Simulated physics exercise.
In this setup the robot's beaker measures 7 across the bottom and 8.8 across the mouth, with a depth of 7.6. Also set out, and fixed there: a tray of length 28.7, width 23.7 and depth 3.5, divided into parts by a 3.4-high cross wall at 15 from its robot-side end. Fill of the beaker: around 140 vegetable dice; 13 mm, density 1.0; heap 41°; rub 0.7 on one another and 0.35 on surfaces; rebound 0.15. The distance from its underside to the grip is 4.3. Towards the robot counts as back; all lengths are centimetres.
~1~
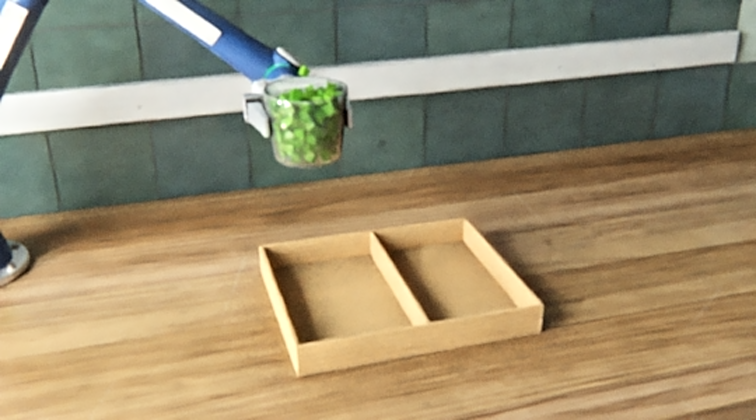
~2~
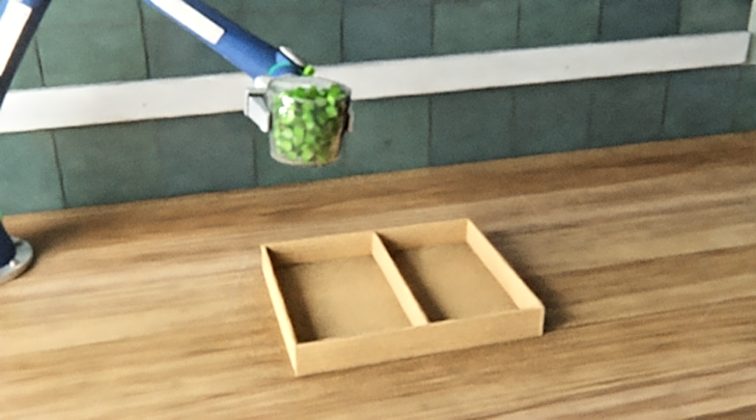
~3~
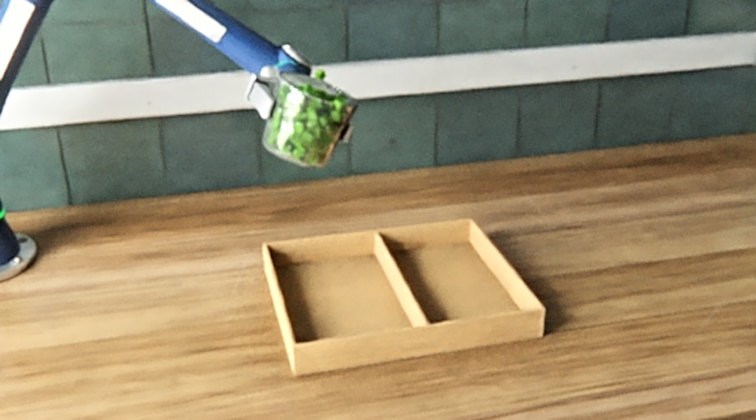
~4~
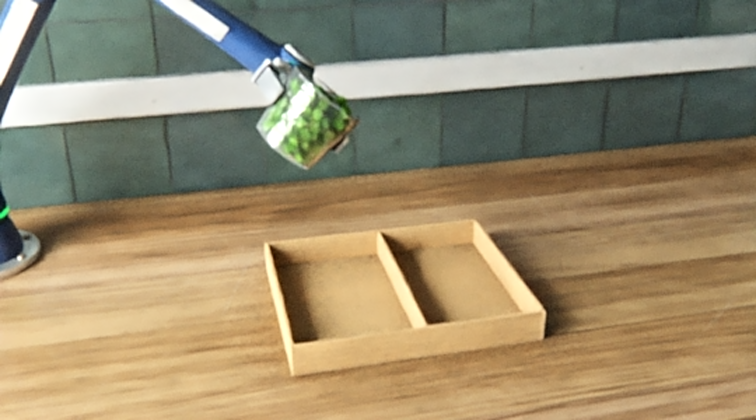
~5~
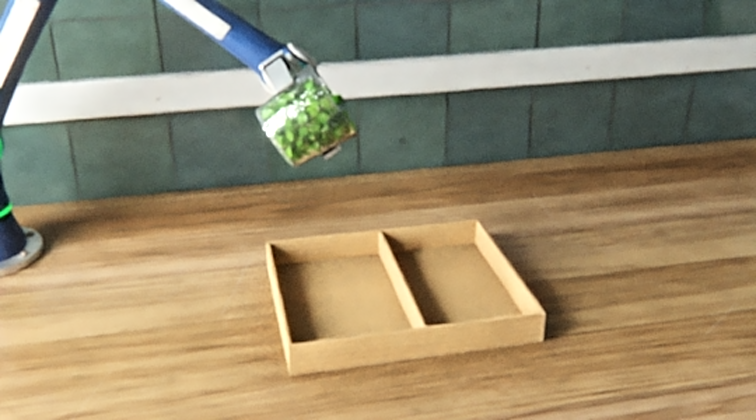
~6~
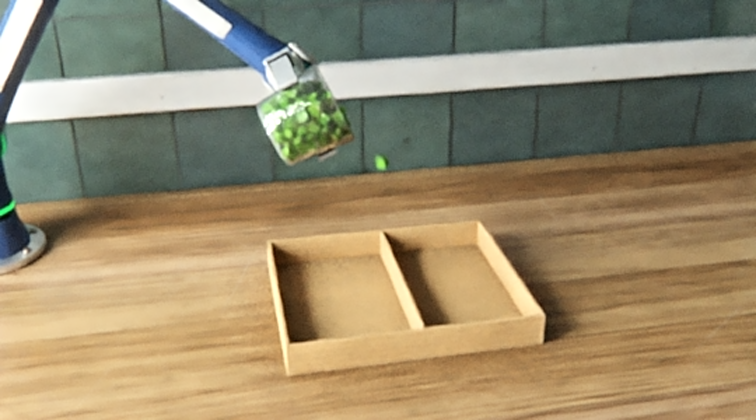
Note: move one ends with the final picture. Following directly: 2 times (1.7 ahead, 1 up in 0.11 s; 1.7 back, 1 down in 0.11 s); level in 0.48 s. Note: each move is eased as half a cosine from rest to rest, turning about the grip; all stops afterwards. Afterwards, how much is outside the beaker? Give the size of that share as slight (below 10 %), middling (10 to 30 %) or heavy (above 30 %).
Middling.
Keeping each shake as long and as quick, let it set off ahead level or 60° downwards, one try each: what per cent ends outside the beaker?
Estimates, in order: 15 % then 0 %.
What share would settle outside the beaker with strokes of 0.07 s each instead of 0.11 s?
Estimate: Close to 50 percent.
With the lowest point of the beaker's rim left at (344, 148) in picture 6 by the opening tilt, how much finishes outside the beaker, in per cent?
I'd say close to 70 per cent.
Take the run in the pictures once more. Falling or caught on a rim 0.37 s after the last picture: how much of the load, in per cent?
Roughly 4 per cent.
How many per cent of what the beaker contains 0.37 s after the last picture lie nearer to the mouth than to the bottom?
60 %.
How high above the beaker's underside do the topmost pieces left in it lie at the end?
Roughly 8.0 cm.
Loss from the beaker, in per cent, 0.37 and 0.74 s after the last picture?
At the first time about 5 per cent, at the second about 20 per cent.
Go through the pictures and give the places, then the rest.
The first picture shows the beaker middle at (307, 124), level; upper third of the load around (305, 103), from x 275 to 340, top at y 75; 145 in the beaker.
The second picture shows the beaker middle at (307, 124), tilted 6° forward; upper third of the load around (306, 103), from x 275 to 340, top at y 70.
The third picture shows the beaker middle at (306, 122), tilted 22° forward; upper third of the load around (305, 102), from x 275 to 345, top at y 75.
The fourth picture shows the beaker middle at (305, 121), tilted 43° forward; upper third of the load around (305, 102), from x 270 to 345, top at y 85.
The fifth picture shows the beaker middle at (304, 120), tilted 59° forward; upper third of the load around (307, 103), from x 270 to 350, top at y 85.
The sixth picture shows the beaker middle at (303, 119), tilted 65° forward; upper third of the load around (304, 103), from x 270 to 385, top at y 85; 144 in the beaker, 1 in flight or on a rim.
Then, 0.37 s on, tilted 65° forward, highest piece 28 above the table; 135 in the beaker, 2 in the robot-side part, 2 in the far-side part, 6 in flight or on a rim.
Then, 0.74 s on, tilted 21° forward, highest piece 28 above the table; 118 in the beaker, 17 in the robot-side part, 9 in the far-side part, 1 in flight or on a rim.
Then, 1.12 s on, level, highest piece 29 above the table; 118 in the beaker, 18 in the robot-side part, 9 in the far-side part.
Then, 2.17 s on, level, highest piece 29 above the table; 118 in the beaker, 18 in the robot-side part, 9 in the far-side part.
In the end, 118 in the beaker, 18 in the robot-side part, 9 in the far-side part. That is 19 % outside the beaker.
